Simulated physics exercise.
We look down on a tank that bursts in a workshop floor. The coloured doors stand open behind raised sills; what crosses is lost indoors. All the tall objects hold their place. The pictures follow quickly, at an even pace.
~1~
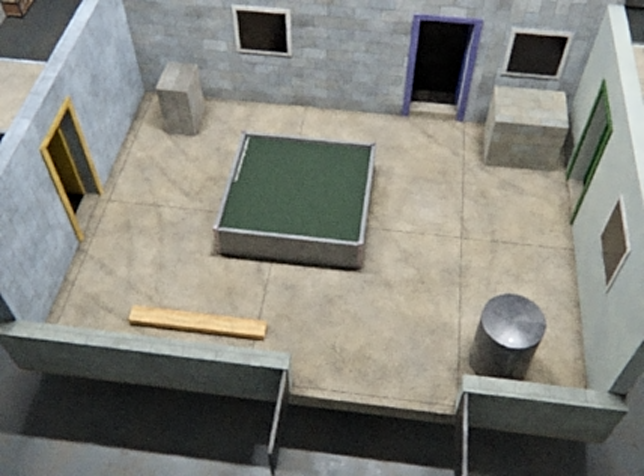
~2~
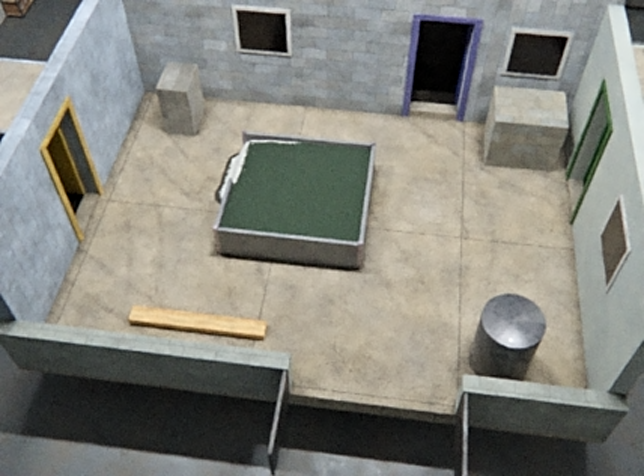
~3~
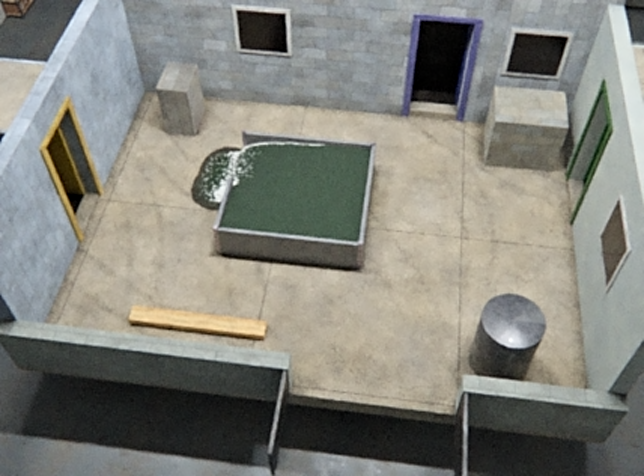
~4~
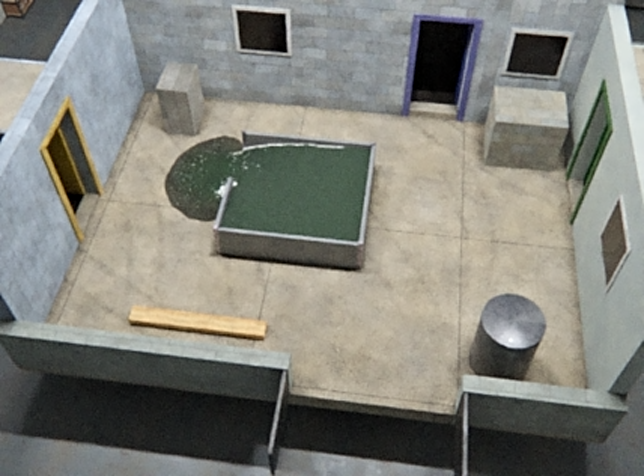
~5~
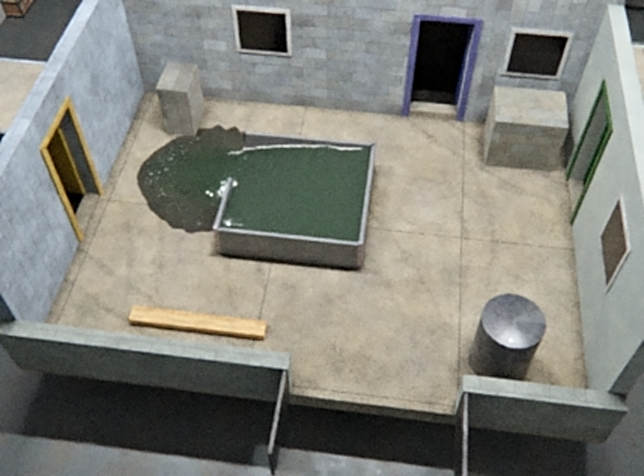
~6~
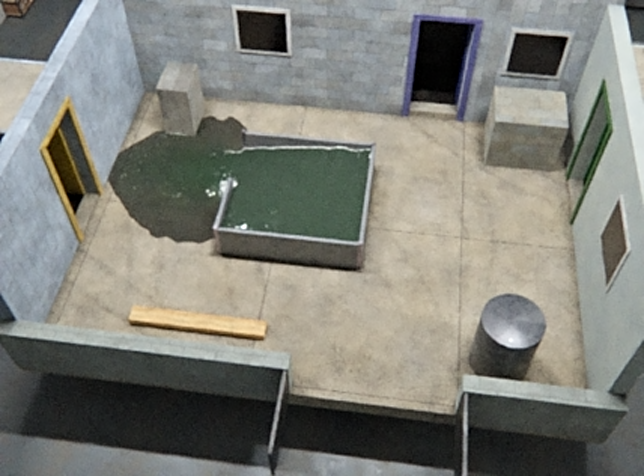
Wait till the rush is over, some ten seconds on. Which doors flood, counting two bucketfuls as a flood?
In the end: The blue door stays under that; the yellow door takes more than that; the green door stays under that.
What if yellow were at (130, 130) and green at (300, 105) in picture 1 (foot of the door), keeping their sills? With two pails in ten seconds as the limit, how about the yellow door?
Then: The yellow door is over.
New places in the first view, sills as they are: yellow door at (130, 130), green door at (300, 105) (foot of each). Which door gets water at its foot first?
The one in yellow.
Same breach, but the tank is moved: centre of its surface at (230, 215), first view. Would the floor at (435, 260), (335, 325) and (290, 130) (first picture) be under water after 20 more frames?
In turn: Dry, dry, under water.
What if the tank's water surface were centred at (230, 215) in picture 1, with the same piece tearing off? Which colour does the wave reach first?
That is the door marked yellow.
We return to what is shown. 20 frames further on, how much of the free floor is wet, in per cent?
I make it 35 per cent.
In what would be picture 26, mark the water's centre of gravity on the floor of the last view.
Around (233, 192).
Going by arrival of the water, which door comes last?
That is the door marked green.
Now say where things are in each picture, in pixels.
The tank at (299, 188) is whole and still, in the first frame.
The front is at a hidden place, out from the gap at (241, 172), in the second frame.
The front is at (198, 199), out from the gap at (241, 173), in the third frame.
The front is at (171, 178), out from the gap at (241, 174), in the fourth frame.
The front is at (149, 163), out from the gap at (241, 174), in the fifth frame.
The front is at (115, 162), out from the gap at (241, 174), in the sixth frame.
A moment on, water covers 15 % of the floor; the blue door not reached, the yellow door under two buckets in, the green door not reached.
Next, water covers 20 % of the floor; the blue door not reached, the yellow door over two buckets in, the green door not reached.
Then, water covers 35 % of the floor; the blue door not reached, the yellow door far over two buckets in, the green door not reached.
Later, water covers 60 % of the floor; the blue door wet at the sill, nothing in, the yellow door far over two buckets in, the green door not reached.
In the end, water covers 95 % of the floor; the blue door wet at the sill, nothing in, the yellow door far over two buckets in, the green door wet at the sill, nothing in.
